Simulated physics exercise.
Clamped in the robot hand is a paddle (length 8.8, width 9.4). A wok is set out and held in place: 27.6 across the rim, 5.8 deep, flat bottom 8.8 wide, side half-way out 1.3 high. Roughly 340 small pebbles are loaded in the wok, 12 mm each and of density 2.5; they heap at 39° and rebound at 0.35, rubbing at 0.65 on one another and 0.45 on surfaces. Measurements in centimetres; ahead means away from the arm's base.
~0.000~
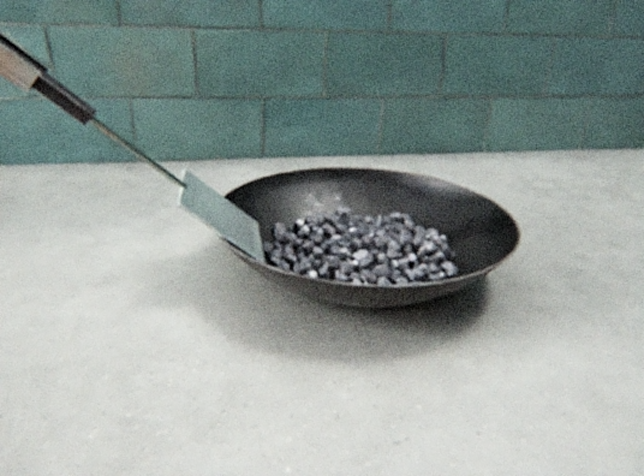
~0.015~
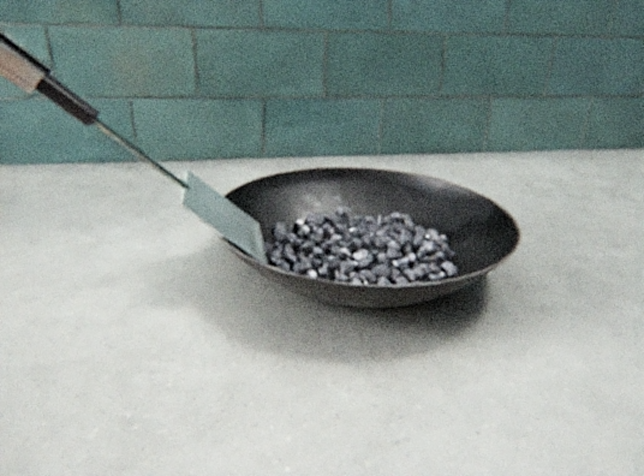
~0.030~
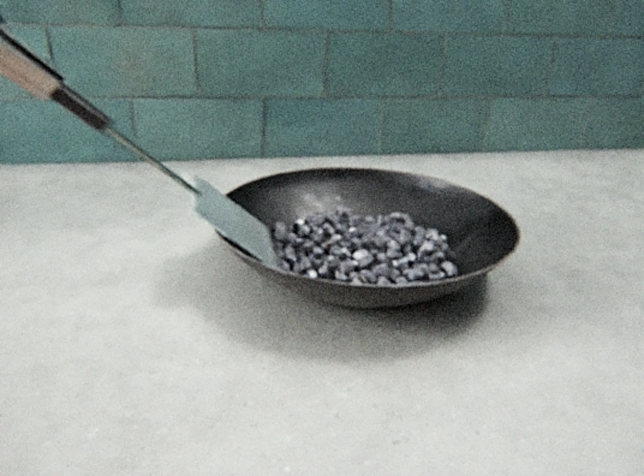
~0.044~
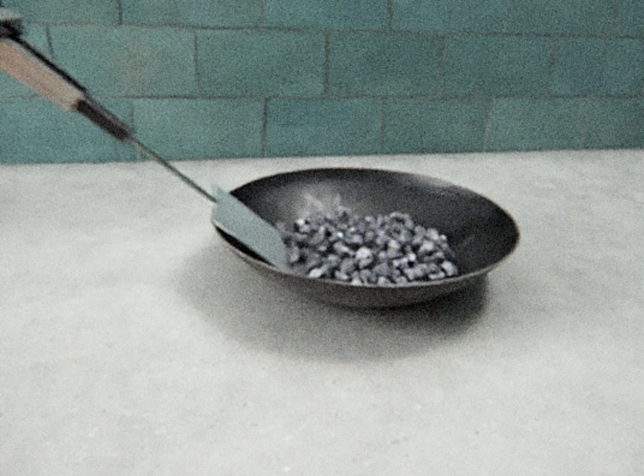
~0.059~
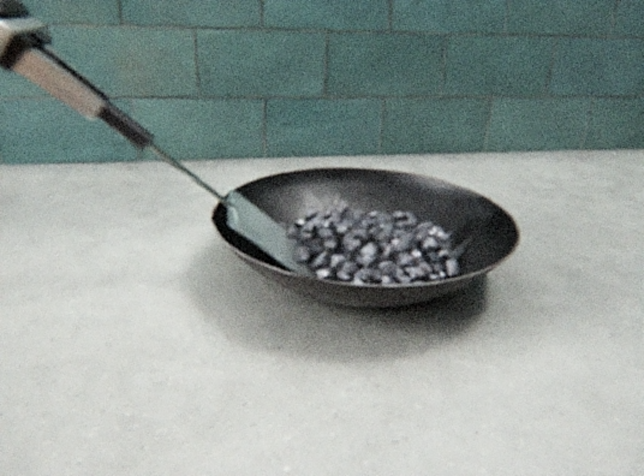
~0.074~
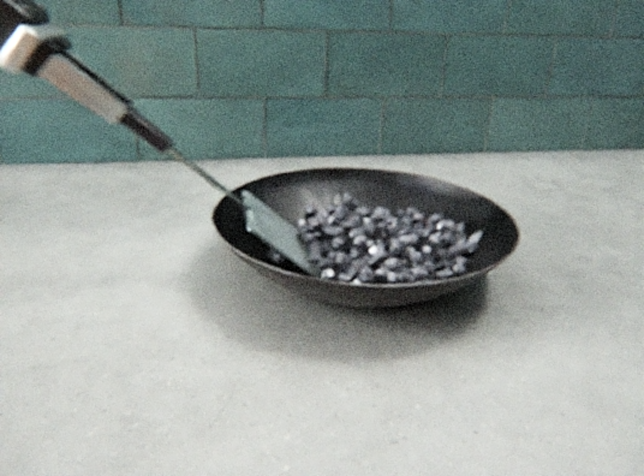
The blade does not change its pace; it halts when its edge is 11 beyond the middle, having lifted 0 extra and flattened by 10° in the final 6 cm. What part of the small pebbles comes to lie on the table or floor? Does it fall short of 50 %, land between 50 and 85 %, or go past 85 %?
It lands between 50 and 85 %.
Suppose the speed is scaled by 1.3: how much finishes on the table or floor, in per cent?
The share would be near 60 in a hundred.
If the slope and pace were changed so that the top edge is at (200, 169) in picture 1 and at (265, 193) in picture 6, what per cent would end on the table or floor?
I'd put it at roughly 60 per cent.
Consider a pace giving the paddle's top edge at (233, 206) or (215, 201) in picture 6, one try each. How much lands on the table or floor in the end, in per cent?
Near 55 per cent in the first try and near 50 per cent in the second.
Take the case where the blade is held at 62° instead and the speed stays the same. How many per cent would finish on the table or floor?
Result, estimated: 65 %.
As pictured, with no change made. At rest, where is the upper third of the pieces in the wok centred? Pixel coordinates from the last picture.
Approximately at pixel (404, 231).
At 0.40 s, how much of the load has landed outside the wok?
Share at that moment: Roughly 25 %.
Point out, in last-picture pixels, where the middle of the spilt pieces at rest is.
Approximately at (619, 245).
By 0.13 s, sloping 42°, highest piece 7 above the table; 341 in the wok.
By 0.18 s, sloping 40°, highest piece 10 above the table; 327 in the wok, 14 on the blade or in flight.
By 0.40 s, sloping 32°, highest piece 10 above the table; 143 in the wok, 86 on the table or floor, 112 on the blade or in flight.
By 1.45 s, sloping 32°, highest piece 6 above the table; 198 on the table or floor, 143 in the wok.
Final count, 198 on the table or floor, 143 in the wok. That is 58 % on the table or floor.
